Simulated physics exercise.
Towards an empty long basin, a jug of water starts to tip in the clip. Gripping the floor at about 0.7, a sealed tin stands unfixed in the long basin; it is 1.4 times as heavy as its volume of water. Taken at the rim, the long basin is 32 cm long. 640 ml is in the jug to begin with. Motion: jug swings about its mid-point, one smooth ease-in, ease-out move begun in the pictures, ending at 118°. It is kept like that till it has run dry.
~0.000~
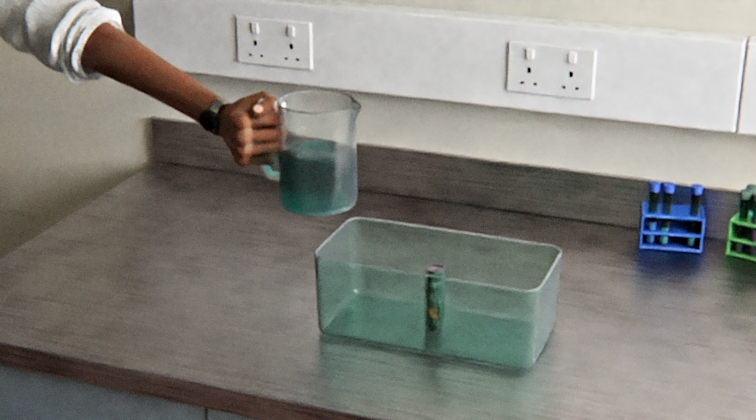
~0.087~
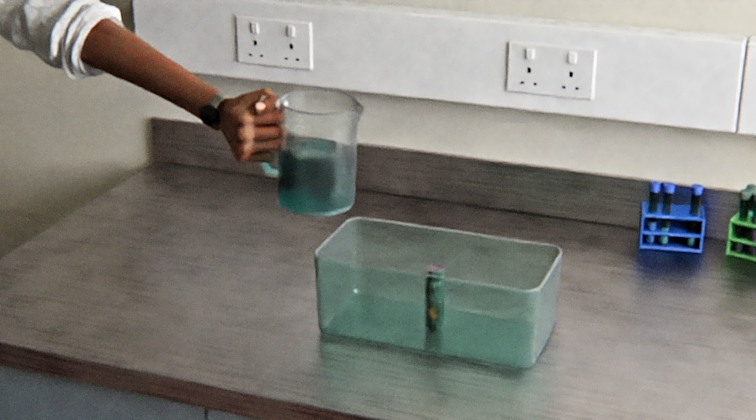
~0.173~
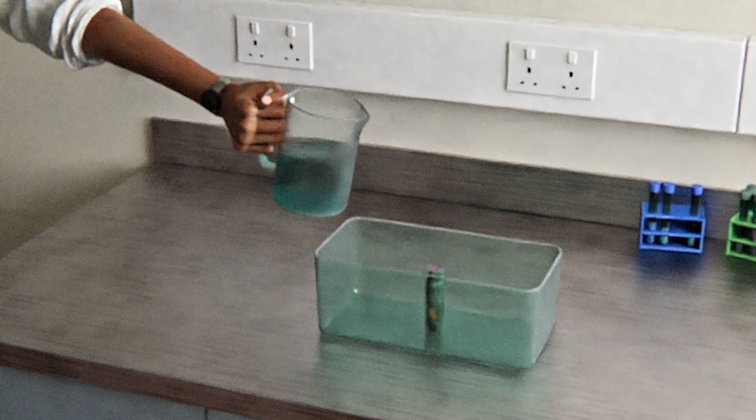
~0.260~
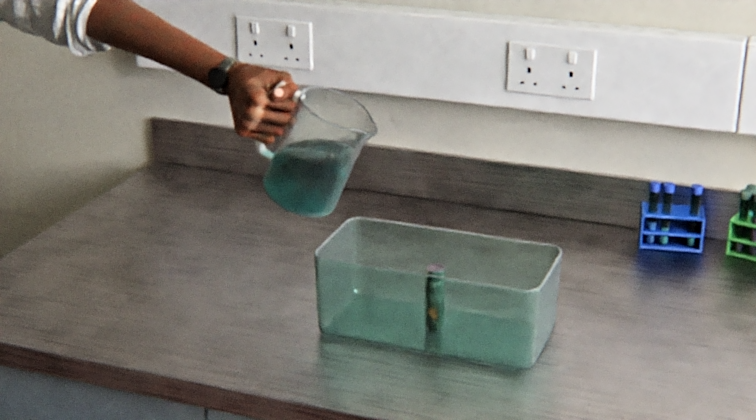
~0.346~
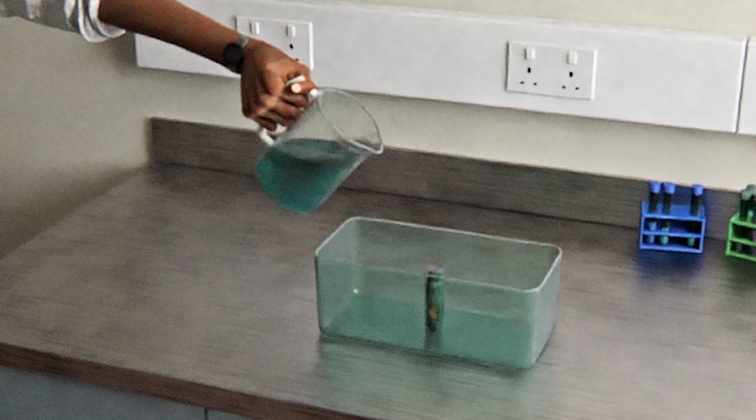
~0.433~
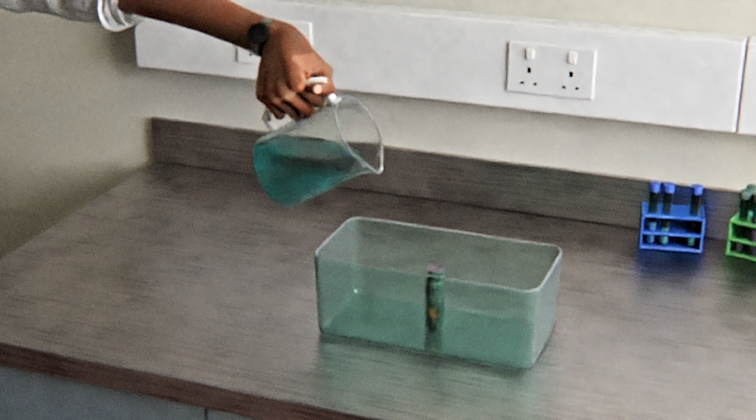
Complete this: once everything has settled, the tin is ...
Once everything has settled, the tin is standing up.
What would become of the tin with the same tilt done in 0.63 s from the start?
The tin stays on its base.
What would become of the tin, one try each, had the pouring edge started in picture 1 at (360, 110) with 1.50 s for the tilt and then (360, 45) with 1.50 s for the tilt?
First it falls; then it topples.
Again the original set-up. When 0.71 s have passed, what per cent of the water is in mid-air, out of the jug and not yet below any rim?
22 per cent.
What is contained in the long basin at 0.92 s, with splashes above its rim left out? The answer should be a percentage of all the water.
I'd say roughly 80 in a hundred of it.
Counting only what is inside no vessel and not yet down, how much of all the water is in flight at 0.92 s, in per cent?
Estimated airborne part: Roughly 8 per cent.
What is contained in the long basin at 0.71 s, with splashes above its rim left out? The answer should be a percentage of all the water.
At that time the basin holds about 20 per cent of the liquid.
Then, 0.71 s in, the tilt is 109° and 58 per cent is still to pour; the tin stands where it began.
Then, 0.92 s in, the tilt is 118° and 11 per cent is still to pour; the tin stands 1 cm from where it began.
Then, 1.14 s in, the tilt is 118° and 0 per cent is still to pour; the tin stands 1 cm from where it began.
Then, 1.37 s in, the tilt is 118° and 0 per cent is still to pour; the tin stands 1 cm from where it began.
Finally, the tin stands 1 cm from where it began.
